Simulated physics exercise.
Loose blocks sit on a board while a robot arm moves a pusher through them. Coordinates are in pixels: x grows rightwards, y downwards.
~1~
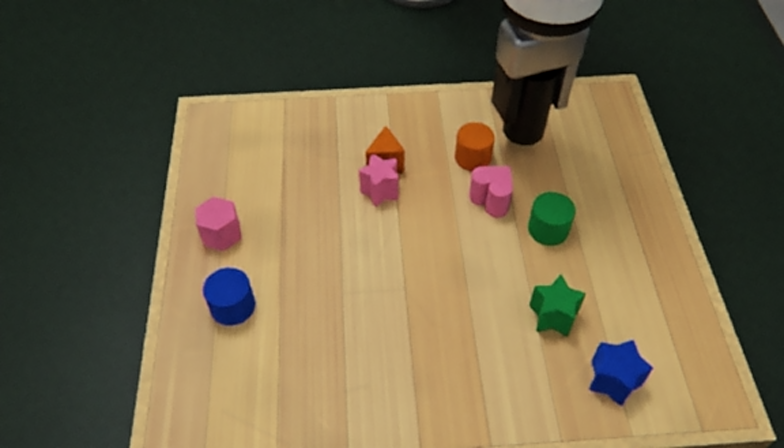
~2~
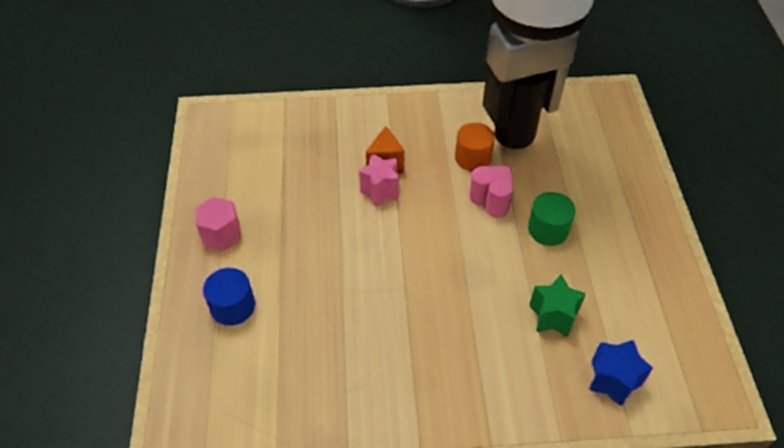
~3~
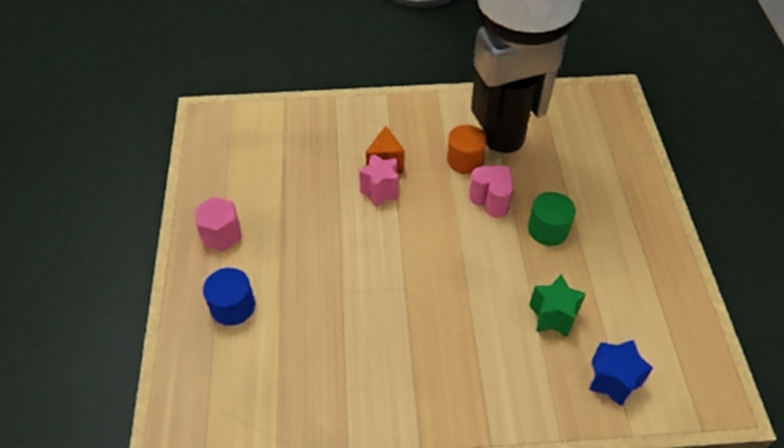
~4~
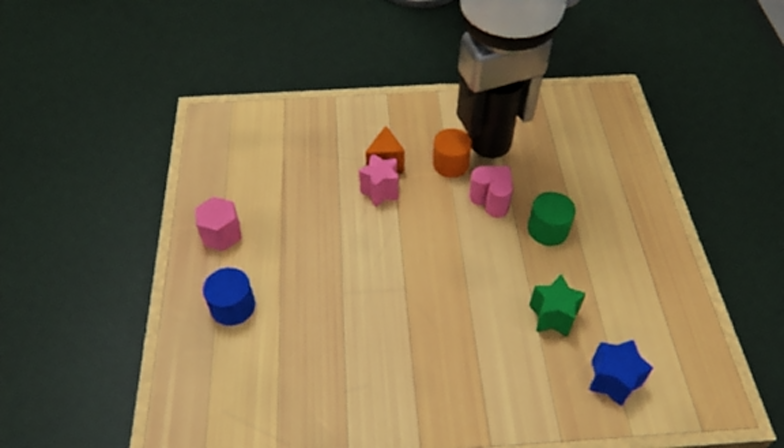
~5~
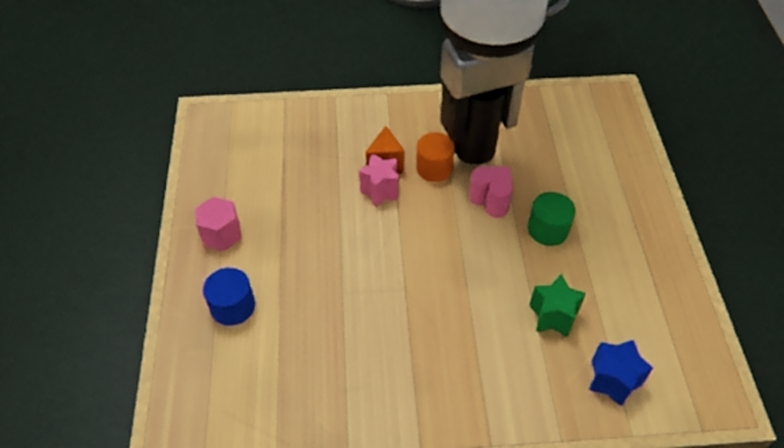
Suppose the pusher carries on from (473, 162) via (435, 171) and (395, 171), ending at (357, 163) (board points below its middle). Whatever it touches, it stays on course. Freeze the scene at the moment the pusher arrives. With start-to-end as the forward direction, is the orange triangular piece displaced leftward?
Short answer: No.
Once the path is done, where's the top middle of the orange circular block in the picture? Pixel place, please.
The spot you're after is about (321, 159) in the image.
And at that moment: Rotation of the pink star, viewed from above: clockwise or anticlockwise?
Looking down: Anticlockwise.
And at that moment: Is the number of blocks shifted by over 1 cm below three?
Short answer: No.
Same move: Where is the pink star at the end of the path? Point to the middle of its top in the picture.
Its top middle: (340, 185).
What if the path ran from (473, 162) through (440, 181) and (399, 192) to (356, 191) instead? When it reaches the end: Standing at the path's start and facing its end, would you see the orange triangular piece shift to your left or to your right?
Answer: Rightward.
What follows on the original path. One third of the way, pusher at (436, 158); pink star at (366, 175), turned 15° anticlockwise; orange triangular piece at (368, 142), turned 55° clockwise; orange circular block at (396, 154).
Two thirds of the way, pusher at (393, 158); pink star at (345, 183), turned 75° anticlockwise; orange triangular piece at (340, 135), turned 100° clockwise; orange circular block at (352, 157).
At the end, pusher at (356, 150); pink star at (340, 185), turned 100° anticlockwise; orange triangular piece at (316, 127), turned 110° clockwise; orange circular block at (321, 159); pink heart block in place.
